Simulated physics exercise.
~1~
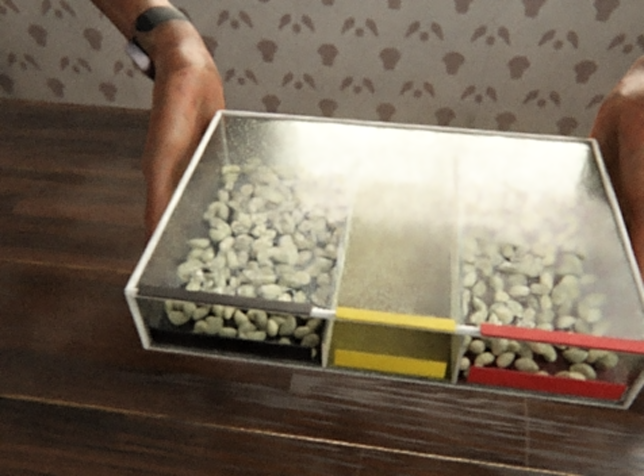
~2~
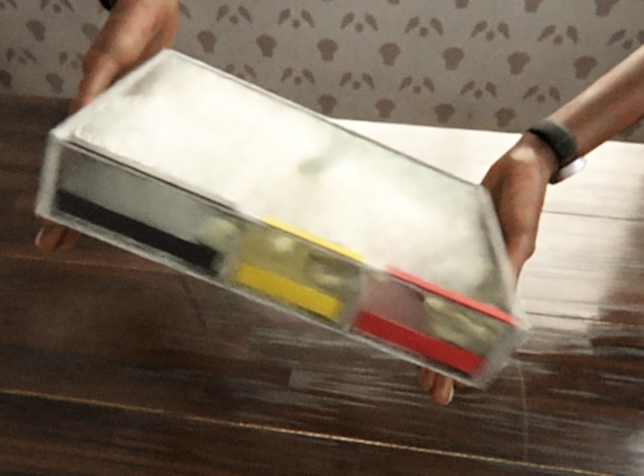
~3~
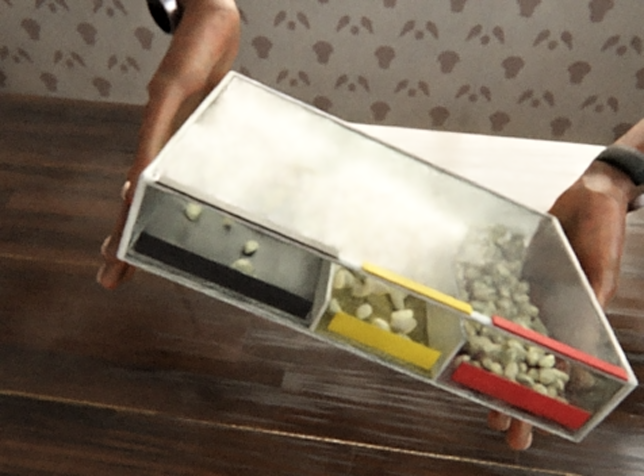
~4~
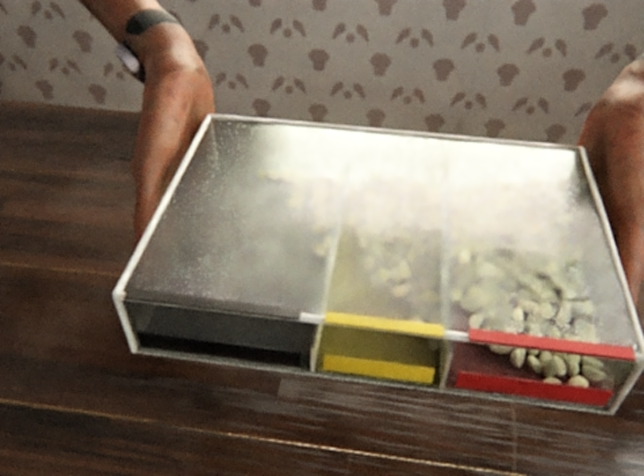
Two hands tilt a clear divided box, and its white beans shift toward the red section.
